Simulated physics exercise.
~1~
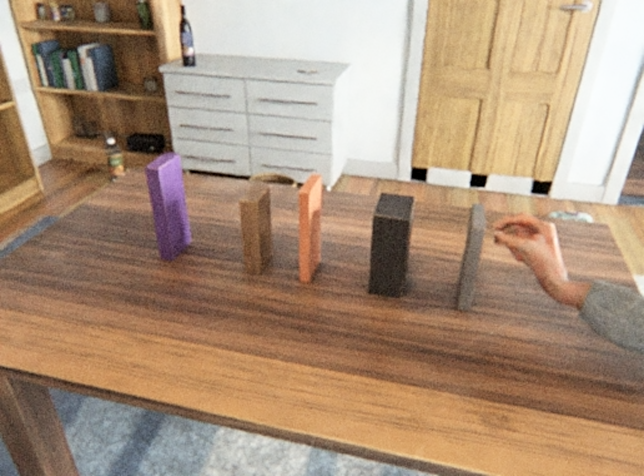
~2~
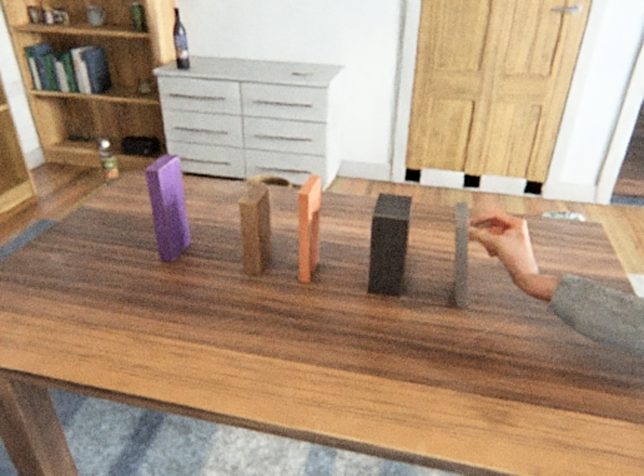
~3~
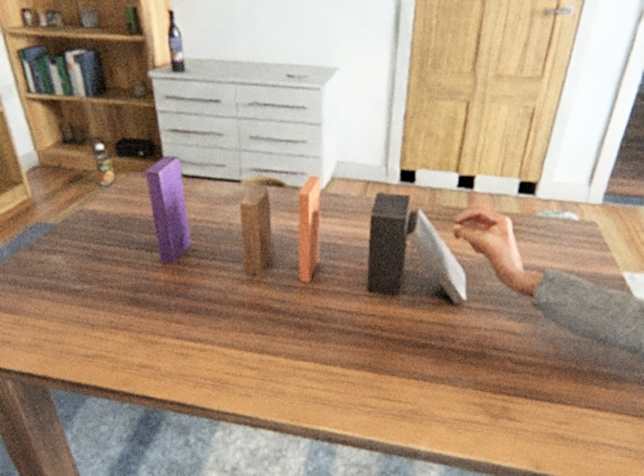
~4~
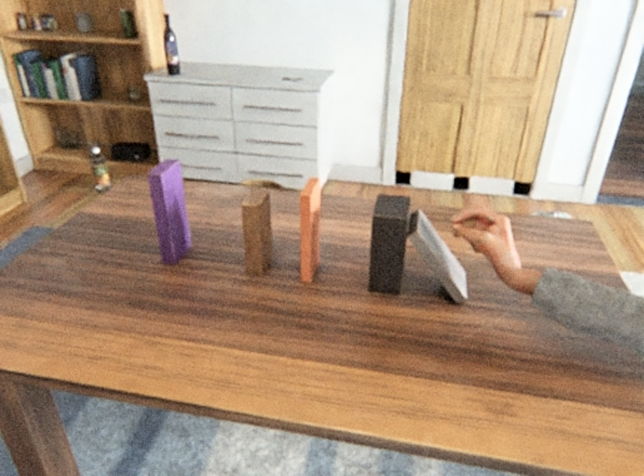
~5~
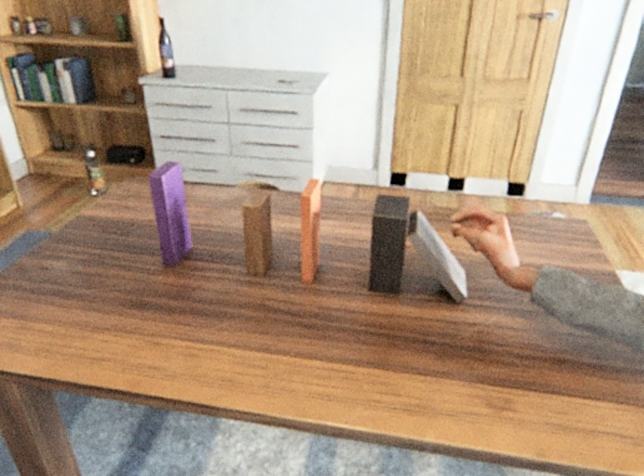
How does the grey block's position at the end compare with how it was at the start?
At the start the grey block stood upright beside the hand, but by the end it was leaning to the left against the black block.
